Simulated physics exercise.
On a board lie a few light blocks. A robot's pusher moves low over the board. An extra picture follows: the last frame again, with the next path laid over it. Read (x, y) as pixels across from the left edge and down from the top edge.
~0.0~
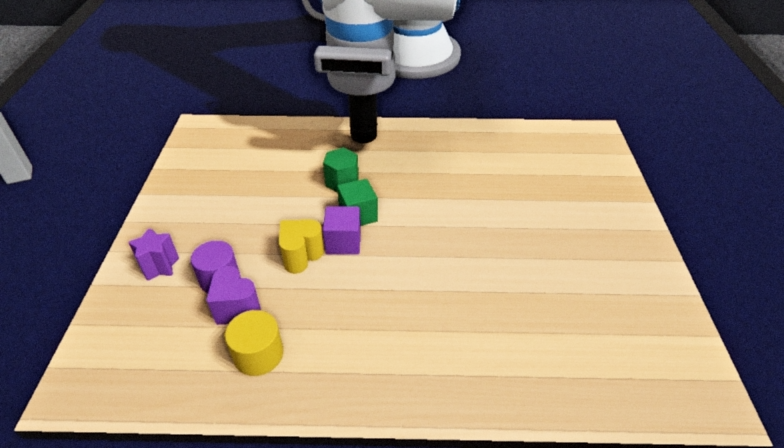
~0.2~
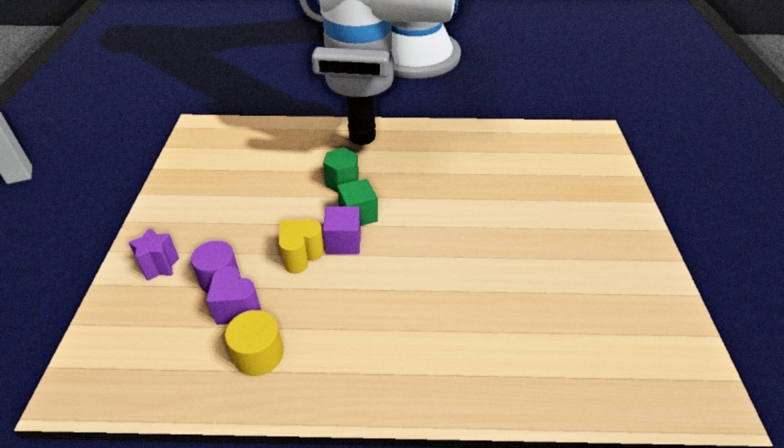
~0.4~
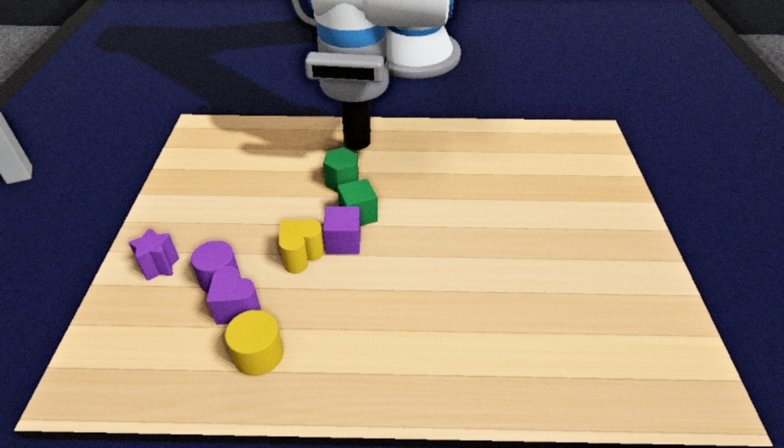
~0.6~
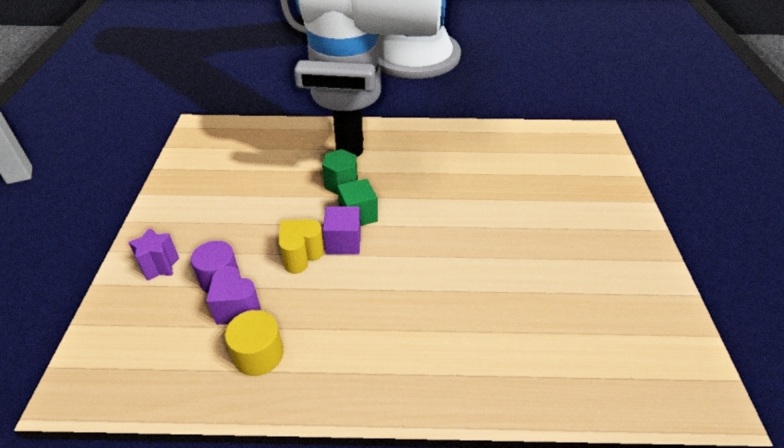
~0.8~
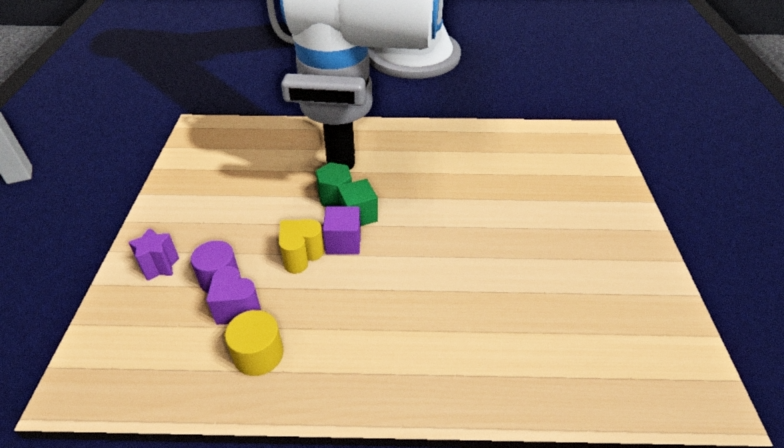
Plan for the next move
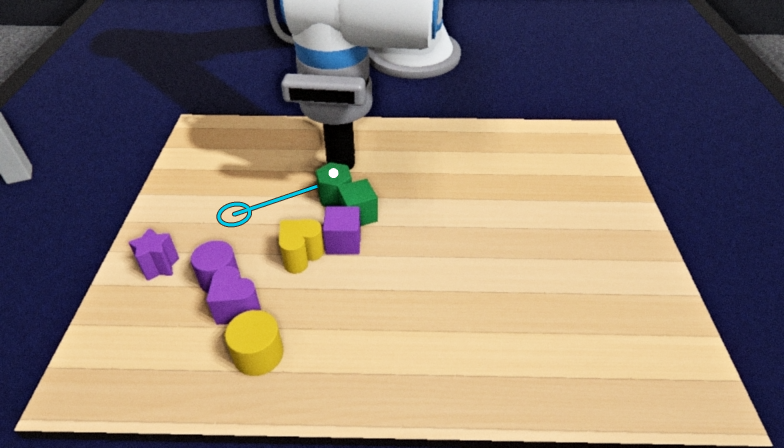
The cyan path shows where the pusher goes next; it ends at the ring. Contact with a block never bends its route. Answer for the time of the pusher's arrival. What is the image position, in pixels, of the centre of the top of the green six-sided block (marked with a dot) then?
It comes to (320, 182).
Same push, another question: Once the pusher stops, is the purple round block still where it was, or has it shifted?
At the end of the path, it will still be in place.
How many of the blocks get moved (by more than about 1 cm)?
Put simply, one block is moved more than 1 cm.
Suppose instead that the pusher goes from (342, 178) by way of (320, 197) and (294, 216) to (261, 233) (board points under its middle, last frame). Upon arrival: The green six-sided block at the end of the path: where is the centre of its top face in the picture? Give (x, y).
Most likely (312, 207).
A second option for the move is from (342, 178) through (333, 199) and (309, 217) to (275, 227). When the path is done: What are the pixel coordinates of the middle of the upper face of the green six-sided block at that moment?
I'd say the green six-sided block ends with its top centre at (296, 221).
The line goes straight from (342, 178) to (234, 214); the dot is on the green six-sided block.
What follows on the original path. One third of the way, pusher at (305, 176); green six-sided block at (320, 182), turned 45° anticlockwise.
Two thirds of the way, pusher at (269, 188); green six-sided block at (320, 182), turned 45° anticlockwise.
At the end, pusher at (231, 201); purple round block unmoved; green six-sided block at (320, 182), turned 45° anticlockwise; green square piece unmoved.
